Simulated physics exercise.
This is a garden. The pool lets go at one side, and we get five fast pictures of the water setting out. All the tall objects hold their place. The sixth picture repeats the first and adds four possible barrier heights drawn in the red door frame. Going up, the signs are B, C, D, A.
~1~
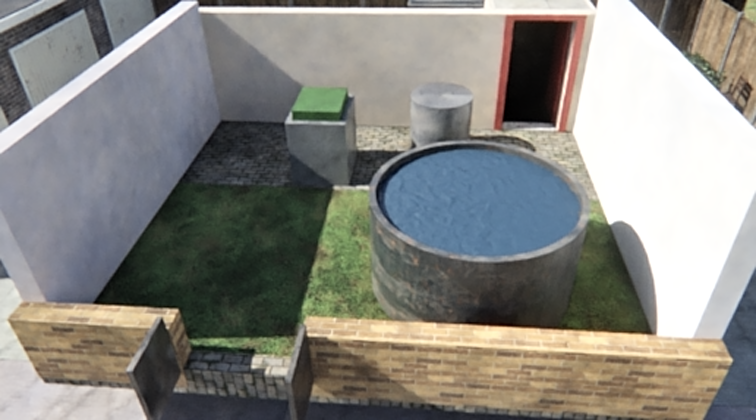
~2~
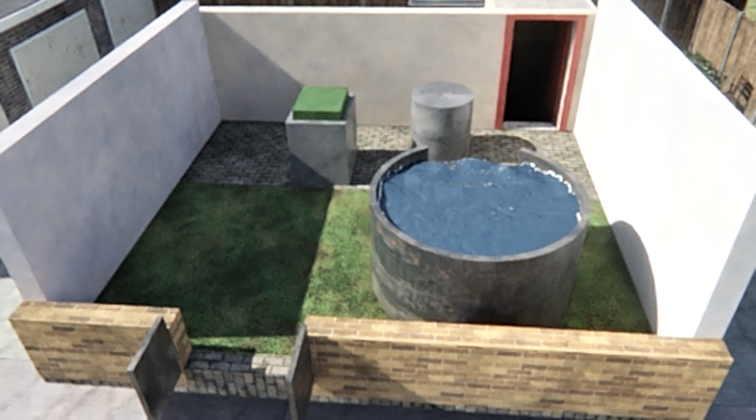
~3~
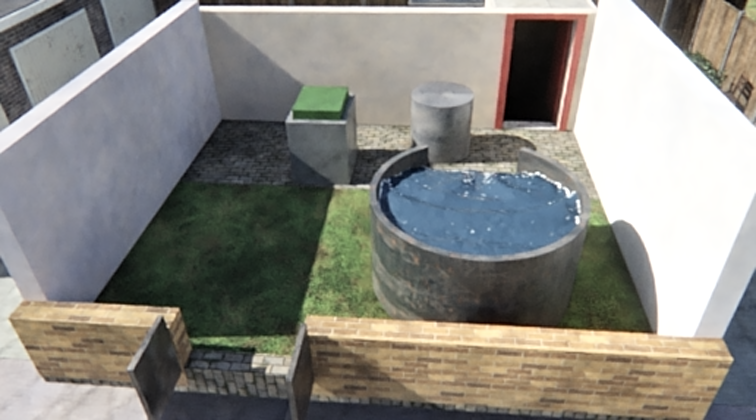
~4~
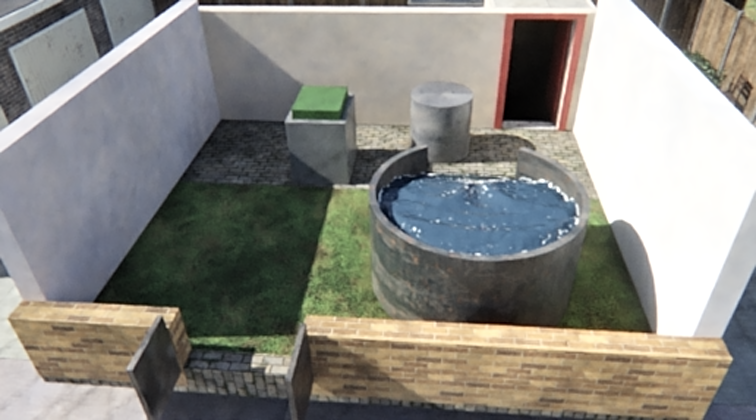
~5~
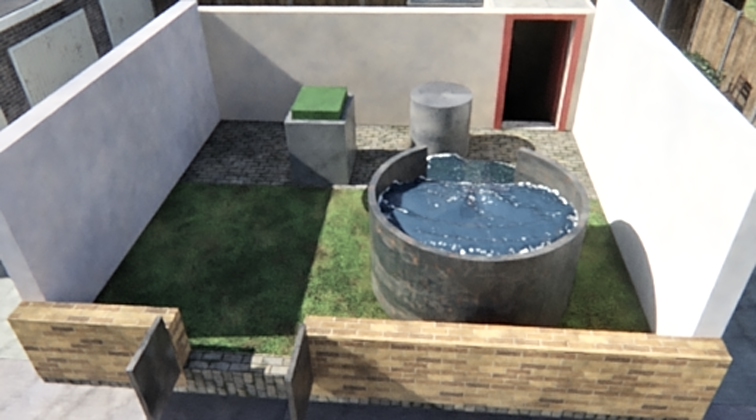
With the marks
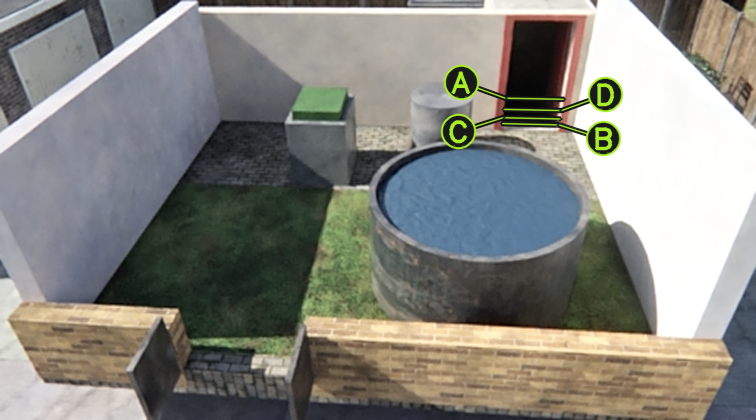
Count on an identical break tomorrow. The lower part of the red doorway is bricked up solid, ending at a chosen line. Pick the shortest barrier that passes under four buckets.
The answer is height A.
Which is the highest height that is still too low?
D it is.
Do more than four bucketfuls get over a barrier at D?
Yes, that goes wrong.
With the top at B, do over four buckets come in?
Yes, it does.
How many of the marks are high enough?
One.
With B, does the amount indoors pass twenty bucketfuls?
Yes, clearly.
On the marked copy, A at (534, 98); B at (530, 124); C at (531, 118); D at (532, 109); from the bottom up B, C, D, A.
For height A, a bucket or two gets in.
For height B, dozens of bucketfuls pour in.
For height C, dozens of bucketfuls pour in.
For height D, about 10 bucketfuls get in.
